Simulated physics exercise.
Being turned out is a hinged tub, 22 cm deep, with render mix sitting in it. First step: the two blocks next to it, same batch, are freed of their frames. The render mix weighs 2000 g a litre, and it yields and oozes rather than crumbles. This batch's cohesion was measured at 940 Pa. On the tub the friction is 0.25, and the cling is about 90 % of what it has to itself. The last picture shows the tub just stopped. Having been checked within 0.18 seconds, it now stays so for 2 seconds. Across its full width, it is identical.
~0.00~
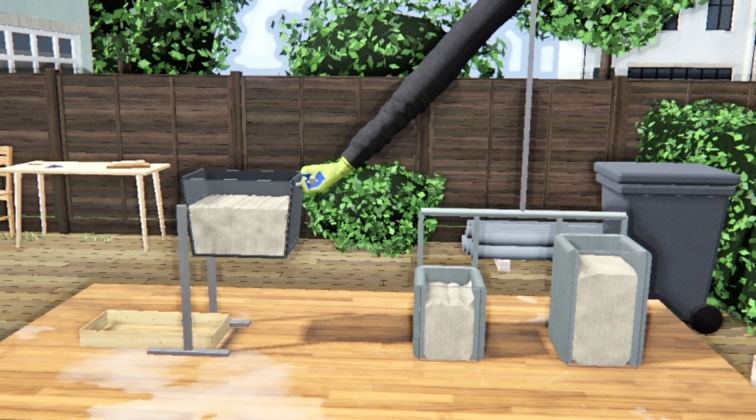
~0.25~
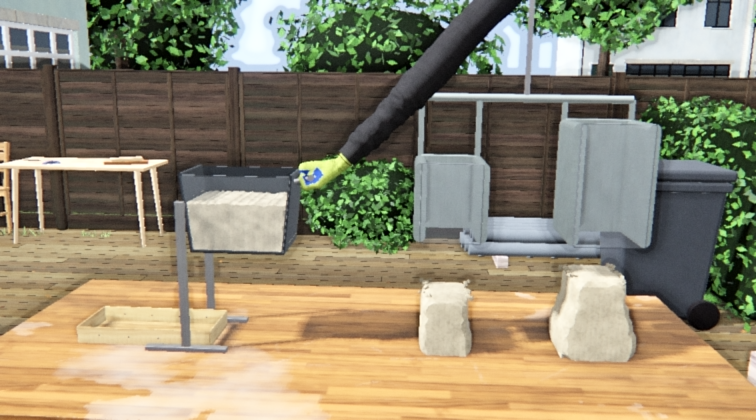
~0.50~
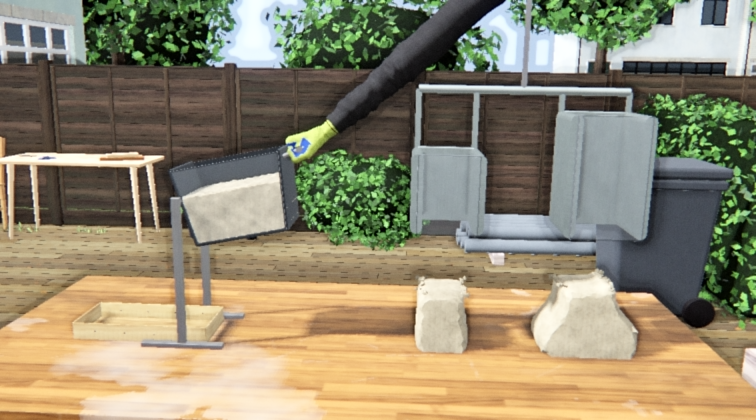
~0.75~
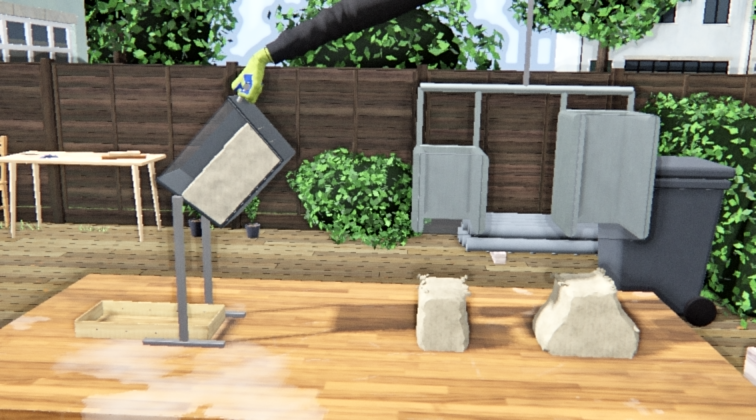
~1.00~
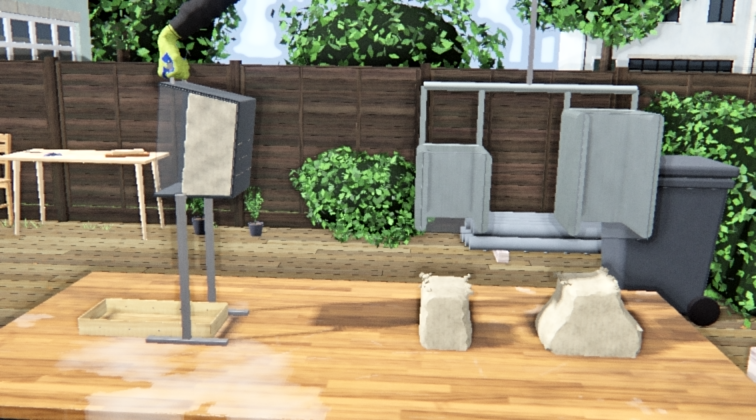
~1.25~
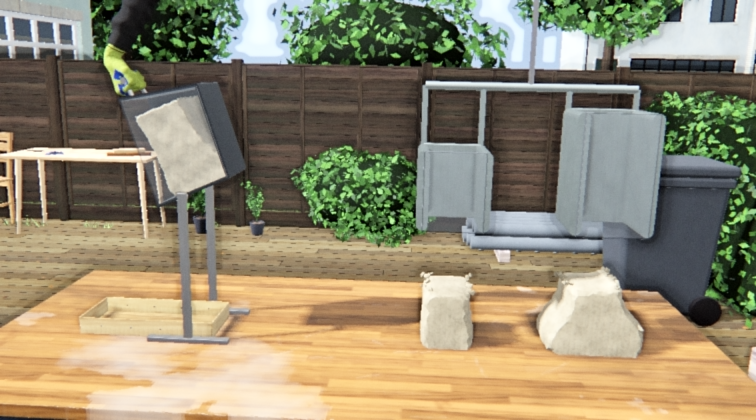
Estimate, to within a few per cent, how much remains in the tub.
Roughly 13 per cent remains in the tub.
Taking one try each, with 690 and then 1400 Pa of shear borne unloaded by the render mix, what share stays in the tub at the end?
7 %, then 12 %.
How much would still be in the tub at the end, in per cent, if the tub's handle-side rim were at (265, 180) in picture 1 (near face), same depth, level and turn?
Close to 10 per cent would still be in the tub.
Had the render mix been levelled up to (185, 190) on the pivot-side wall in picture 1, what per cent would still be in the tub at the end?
In that case, around 8 percent.
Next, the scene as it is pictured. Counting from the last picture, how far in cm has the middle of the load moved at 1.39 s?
10 cm.
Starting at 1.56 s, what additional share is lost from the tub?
Load share from then on: Near 22 %.
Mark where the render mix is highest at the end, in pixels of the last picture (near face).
Around (217, 161).
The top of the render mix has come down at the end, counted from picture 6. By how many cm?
Roughly 16 cm.
After 1.39 s, the tub is at 108 degrees and holds 69 %.
After 1.56 s, the tub is at 108 degrees and holds 34 %.
After 1.73 s, the tub is at 108 degrees and holds 30 %.
After 1.90 s, the tub is at 108 degrees and holds 22 %.
After 3.25 s, the tub is at 108 degrees and holds 13 %.
